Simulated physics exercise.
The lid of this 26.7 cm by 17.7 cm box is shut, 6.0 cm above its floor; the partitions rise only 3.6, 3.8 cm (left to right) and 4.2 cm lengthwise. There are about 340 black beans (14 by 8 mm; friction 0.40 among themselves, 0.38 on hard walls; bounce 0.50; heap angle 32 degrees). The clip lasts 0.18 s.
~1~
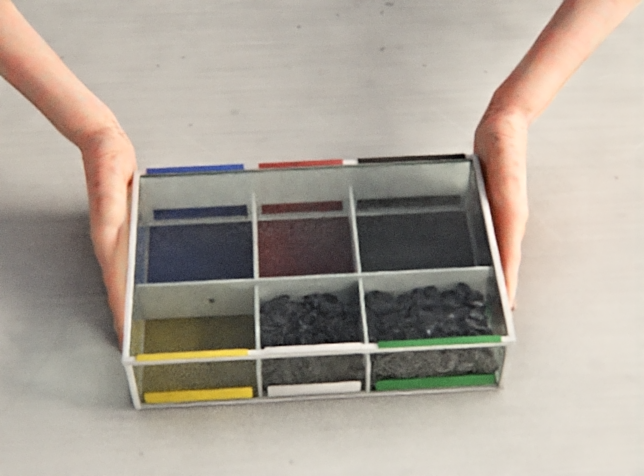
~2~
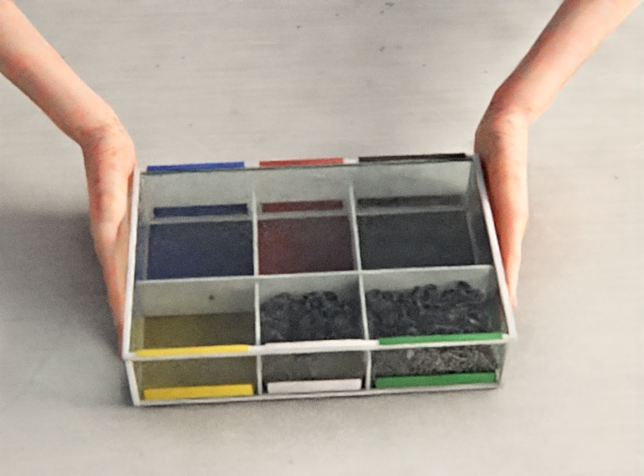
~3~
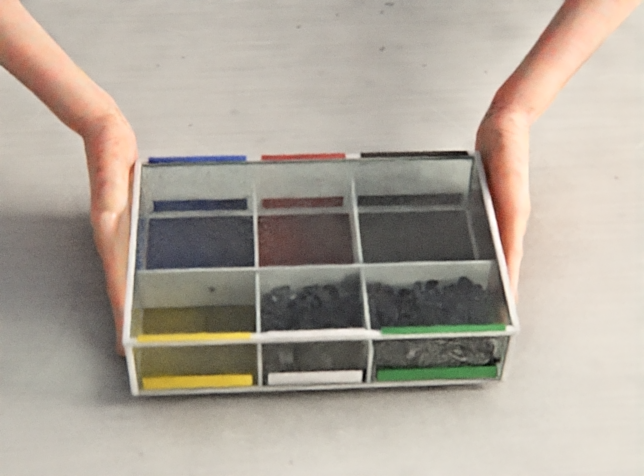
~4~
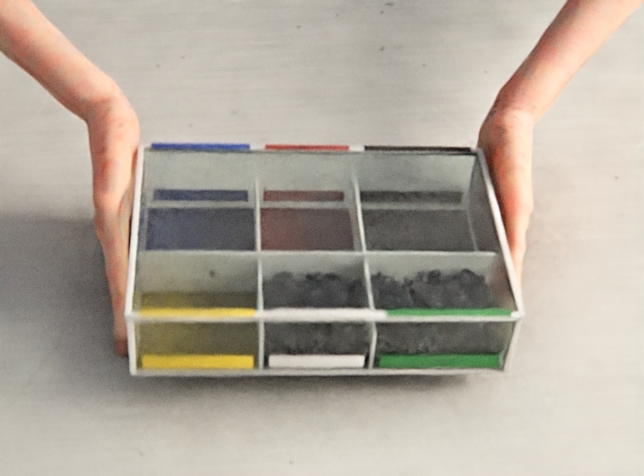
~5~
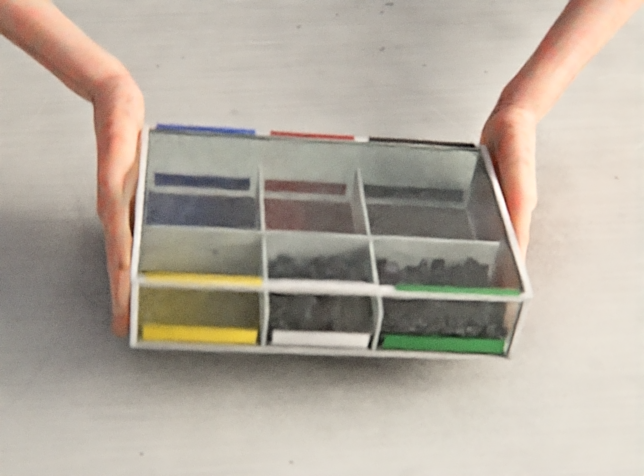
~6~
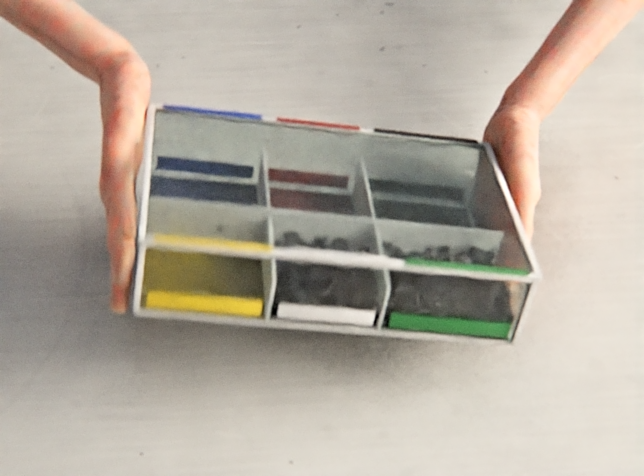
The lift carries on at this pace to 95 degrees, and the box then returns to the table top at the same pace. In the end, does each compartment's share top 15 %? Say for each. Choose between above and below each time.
Red compartment: Below, blue compartment: Below, green compartment: Above, yellow compartment: Below, white compartment: Above, black compartment: Above.
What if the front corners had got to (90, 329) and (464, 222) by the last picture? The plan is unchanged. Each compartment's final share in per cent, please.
Red 5; blue 25; green 25; yellow 20; white 20; black 0.
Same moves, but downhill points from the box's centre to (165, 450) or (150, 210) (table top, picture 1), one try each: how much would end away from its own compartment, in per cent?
First try: About 30 percent; second try: About 65 percent.
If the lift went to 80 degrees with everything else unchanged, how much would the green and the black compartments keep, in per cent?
In per cent, green 50 and black 15.
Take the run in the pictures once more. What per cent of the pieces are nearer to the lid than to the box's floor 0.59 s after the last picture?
Something like 60 percent of the pieces.
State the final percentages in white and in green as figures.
Final shares - white 25 percent, green 50 percent.
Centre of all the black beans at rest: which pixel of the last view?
I'd say roughly (428, 314).
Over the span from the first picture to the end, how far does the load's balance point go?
Some 4.5 cm.
Then, 0.59 s after the last picture, tilt 95 degrees; red 5 %, green 55 %, white 30 %, black 15 %.
Then, 0.99 s after the last picture, tilt 41 degrees; green 50 %, white 25 %, black 25 %.
Then, 1.47 s after the last picture, tilt 0 degrees; green 50 %, white 25 %, black 25 %.
In the end, red 0 %, blue 0 %, green 50 %, yellow 0 %, white 25 %, black 25 %.
